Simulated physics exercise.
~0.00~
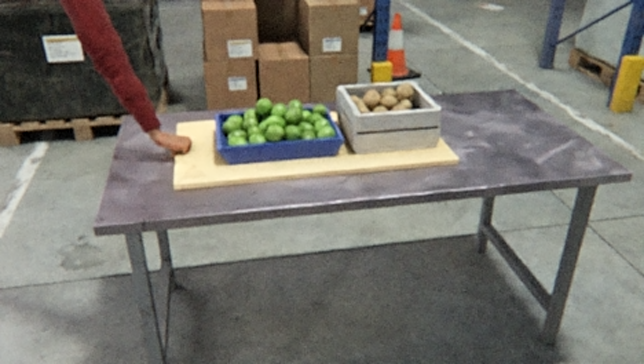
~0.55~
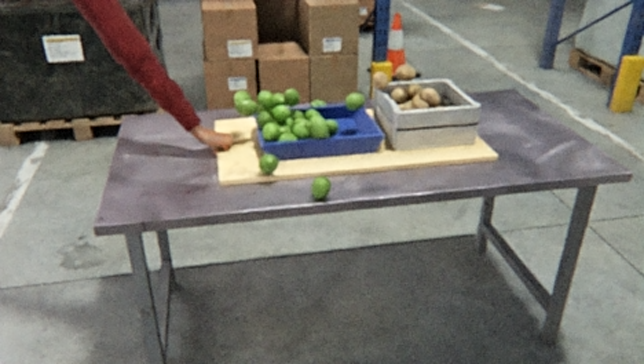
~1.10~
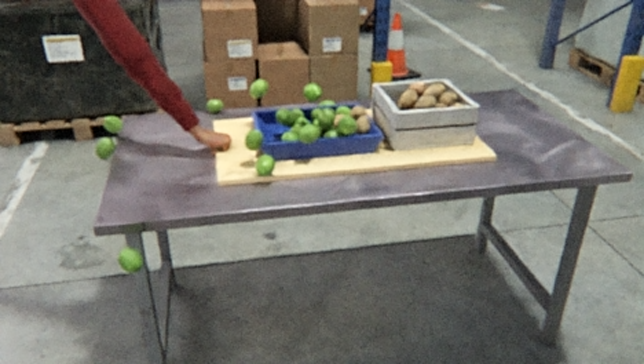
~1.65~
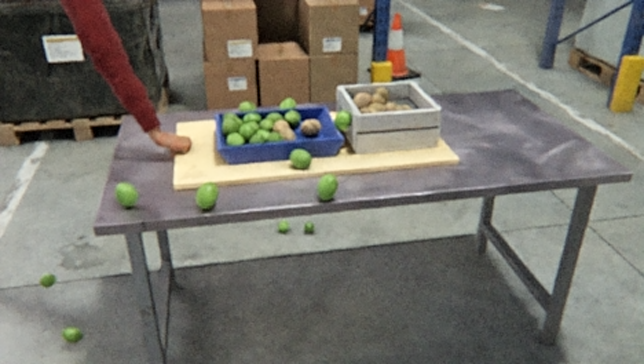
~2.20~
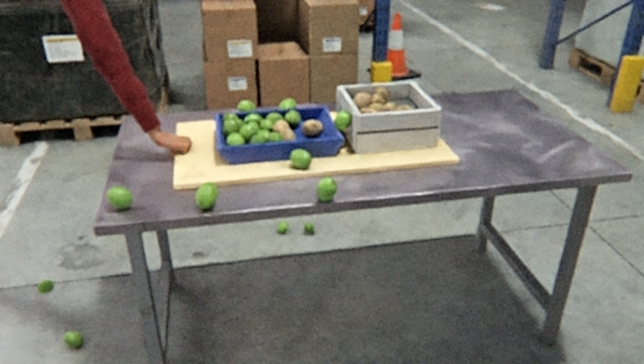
In this clip, a red-sleeved arm slides a board holding a blue container of limes and a white container of potatoes right and back left on a metal table; limes spill out, ending scattered on the board, table and floor, with many still in the blue container.
